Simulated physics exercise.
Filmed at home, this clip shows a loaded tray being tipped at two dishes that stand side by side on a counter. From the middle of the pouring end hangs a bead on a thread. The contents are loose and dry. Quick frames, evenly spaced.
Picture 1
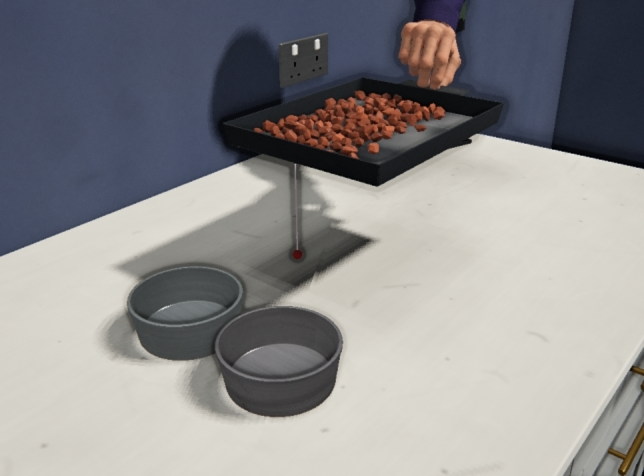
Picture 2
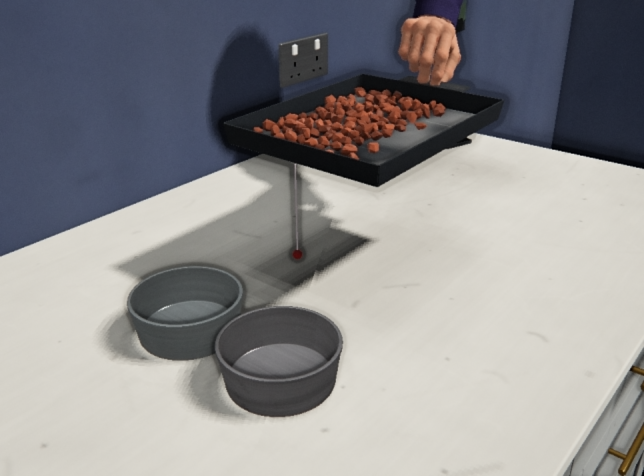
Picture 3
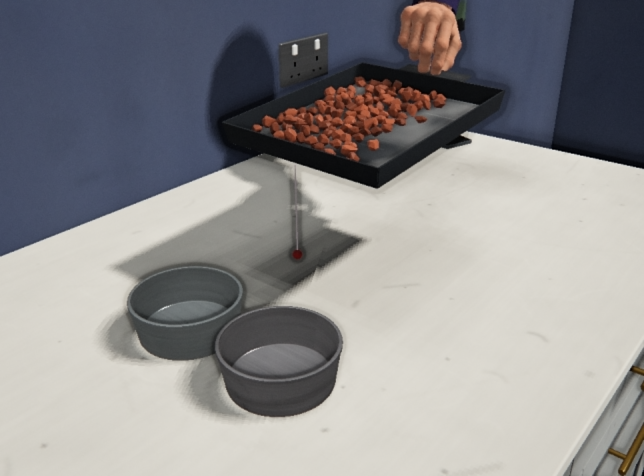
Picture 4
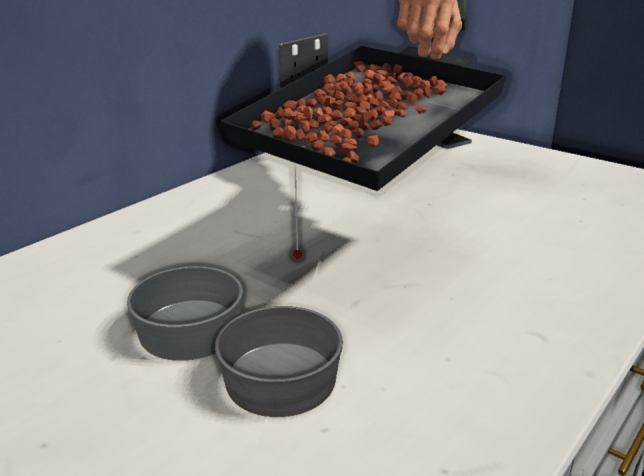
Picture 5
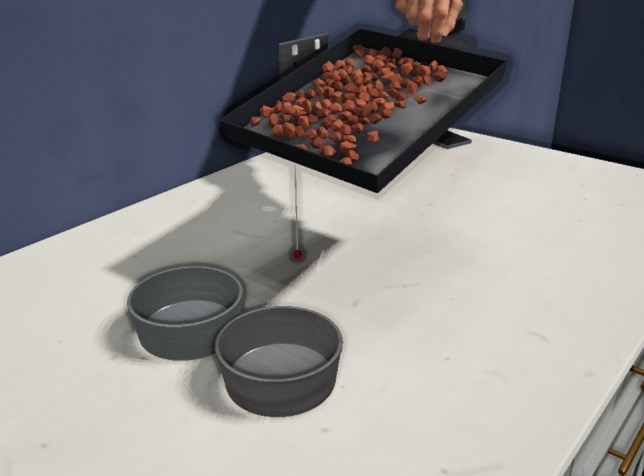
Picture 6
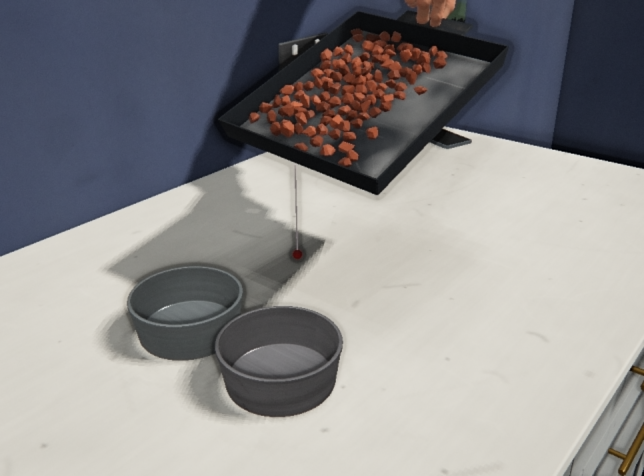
A hand raises the far end of a black tray of reddish chunks above two bowls.
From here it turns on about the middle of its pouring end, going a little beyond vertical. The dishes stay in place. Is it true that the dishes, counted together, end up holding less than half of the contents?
Yes, less than half.
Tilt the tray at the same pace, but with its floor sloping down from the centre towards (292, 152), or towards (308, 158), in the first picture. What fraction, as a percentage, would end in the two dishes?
Around 20 percent for the first aim and around 30 percent for the second.
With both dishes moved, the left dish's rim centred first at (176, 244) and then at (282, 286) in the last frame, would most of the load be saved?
A minority, then a majority.
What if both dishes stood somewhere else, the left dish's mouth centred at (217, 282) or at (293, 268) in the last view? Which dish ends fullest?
The right-hand one the first time, the right-hand one the second.
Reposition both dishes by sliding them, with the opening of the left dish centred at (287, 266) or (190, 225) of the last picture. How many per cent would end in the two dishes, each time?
First placement: 40 per cent; second placement: 0 per cent.
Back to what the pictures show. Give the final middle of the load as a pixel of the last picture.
Once nothing moves, the middle sits near (317, 341).
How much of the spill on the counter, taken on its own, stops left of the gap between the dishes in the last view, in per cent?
Share on the left: Near 0 %.
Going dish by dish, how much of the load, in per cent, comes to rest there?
Left 10 per cent, right 10 per cent.
Soon, tray tipped steeply; nearly all on the tray; a stray few in the air.
A while on, tray tipped past a quarter turn; about a third on the tray; a small part in the right dish; a stray few in the left dish; about half outside both; a small part in the air.
Towards the end, tray tipped past a quarter turn; a small part in the right dish; a small part in the left dish; most outside both.
Finally, tray tipped past a quarter turn; a small part in the right dish; a small part in the left dish; most outside both.
